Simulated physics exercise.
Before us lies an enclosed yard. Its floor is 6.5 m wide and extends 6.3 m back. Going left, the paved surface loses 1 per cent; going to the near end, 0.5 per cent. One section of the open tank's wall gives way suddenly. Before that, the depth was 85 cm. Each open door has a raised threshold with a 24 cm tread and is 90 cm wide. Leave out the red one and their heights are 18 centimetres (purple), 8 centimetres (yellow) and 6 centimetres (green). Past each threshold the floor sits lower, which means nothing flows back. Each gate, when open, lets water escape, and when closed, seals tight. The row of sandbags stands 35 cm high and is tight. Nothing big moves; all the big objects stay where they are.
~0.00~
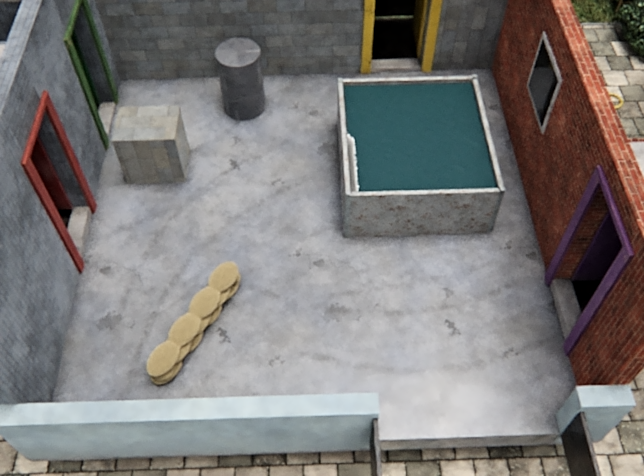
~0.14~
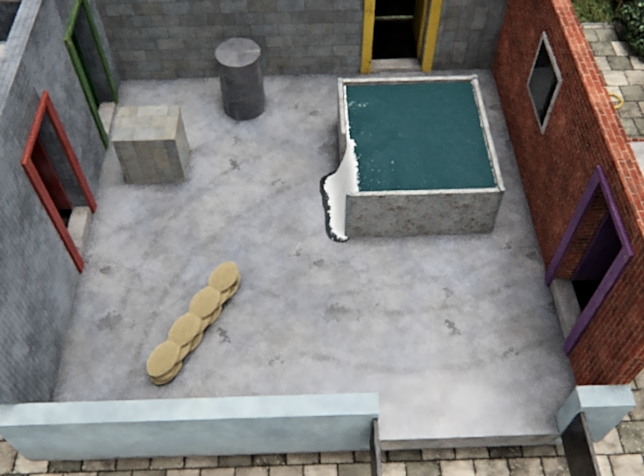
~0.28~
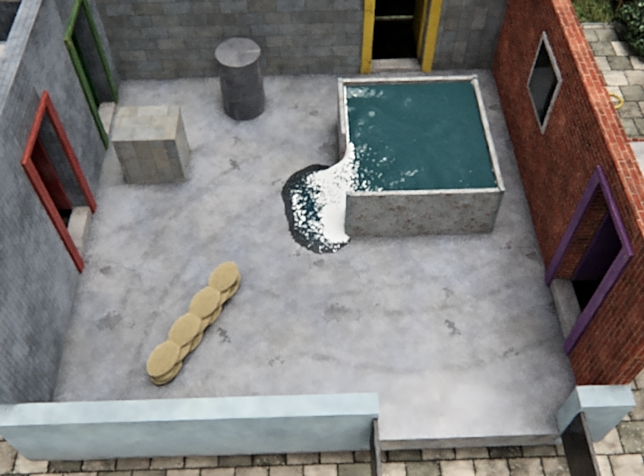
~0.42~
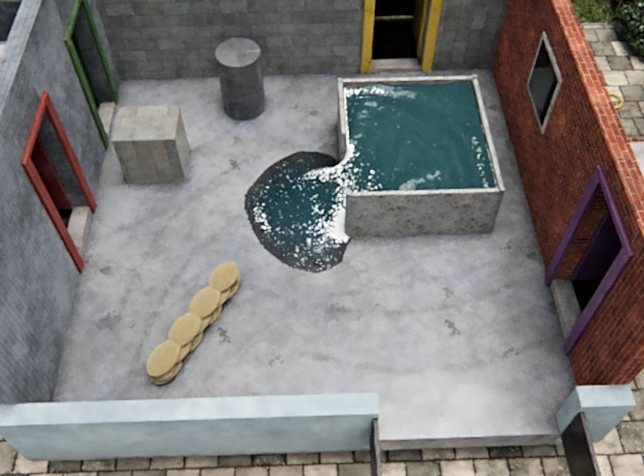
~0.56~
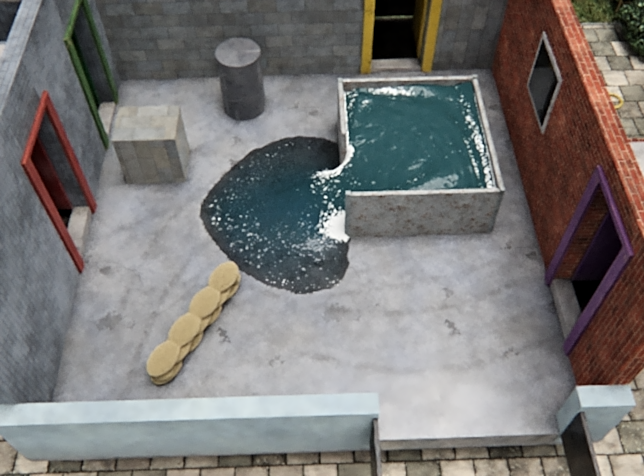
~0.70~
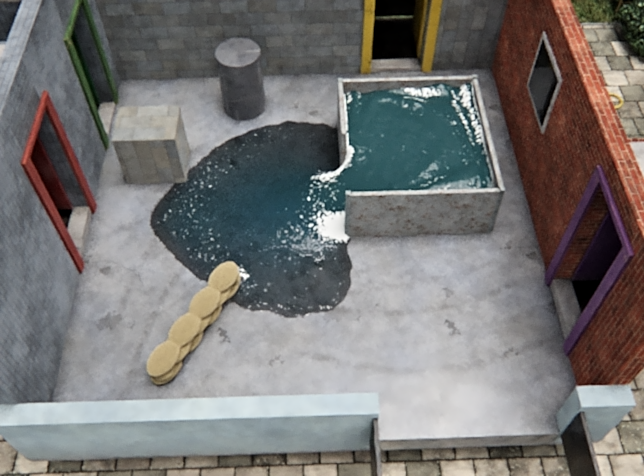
Dark water gushing through a gap in a raised tank's left side, spreading across the grey yard floor past stacked tan discs.
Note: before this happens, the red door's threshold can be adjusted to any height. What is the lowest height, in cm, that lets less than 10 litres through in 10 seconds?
About 34 cm.
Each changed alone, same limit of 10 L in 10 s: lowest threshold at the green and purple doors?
About 18 cm at green and about 7.5 cm at purple.
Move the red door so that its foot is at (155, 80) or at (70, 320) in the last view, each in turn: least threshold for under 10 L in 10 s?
First place around 23 cm, second around 26 cm.
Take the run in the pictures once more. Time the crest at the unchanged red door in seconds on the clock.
Around 2.0 s, give or take.
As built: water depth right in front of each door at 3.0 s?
Depths in cm: Purple 0, yellow 0, red 29, green 11.
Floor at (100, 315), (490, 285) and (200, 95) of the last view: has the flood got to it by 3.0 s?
So the three spots come out swamped, spared, swamped, in that order.
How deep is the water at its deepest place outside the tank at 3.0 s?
About 37 cm.
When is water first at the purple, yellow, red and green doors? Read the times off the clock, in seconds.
For purple it's 6.5 s, for yellow 5.0 s, for red 0.9 s, and for green 1.6 s.
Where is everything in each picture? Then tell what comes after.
Still water, 85 cm deep, in the open tank at (415, 135); the red door at (65, 193) is dry, in the first frame.
The front is at (326, 192), 0.3 m from the gap at (347, 192); 0.2 m2 of floor is wet, 85 cm left at the back, in the second frame.
The front is at (290, 205), 0.8 m from the gap at (347, 193); 1.0 m2 of floor is wet, 85 cm left at the back, in the third frame.
Water pours out at (347, 194) and has run 1.4 m, to (250, 207); about 9 cm deep outside, 83 cm at the back, in the fourth frame.
Water pours out at (347, 194) and has run 2.0 m, to (209, 221); about 6 cm deep outside, 76 cm at the back, in the fifth frame.
Water pours out at (347, 193) and has run 2.8 m, to (159, 229); about 5 cm deep outside, 71 cm at the back; the red door at (65, 193), 3.8 m from the gap, is still 1.0 m from the nearest water, in the sixth frame.
After 1.4 s water covers 35 % of the floor, deepest (44 cm) near (335, 210); 28 cm at the red door, 20 litres in over its 17 cm threshold.
After 3.0 s water covers 50 % of the floor, deepest (37 cm) near (53, 403); 29 cm at the red door, 180 litres in over its 17 cm threshold.
After 10.0 s water covers 95 % of the floor, deepest (20 cm) near (47, 432); 14 cm at the red door, 253 litres in over its 17 cm threshold.
At the red door as built, the water arrived by 1.0 s and peaked near 40 cm at 2.0 s.
With a threshold of 29 cm, 34 litres would have come in within the 10 s; with 39.5 cm, 2 litres. So under 10 litres takes about 34 cm.
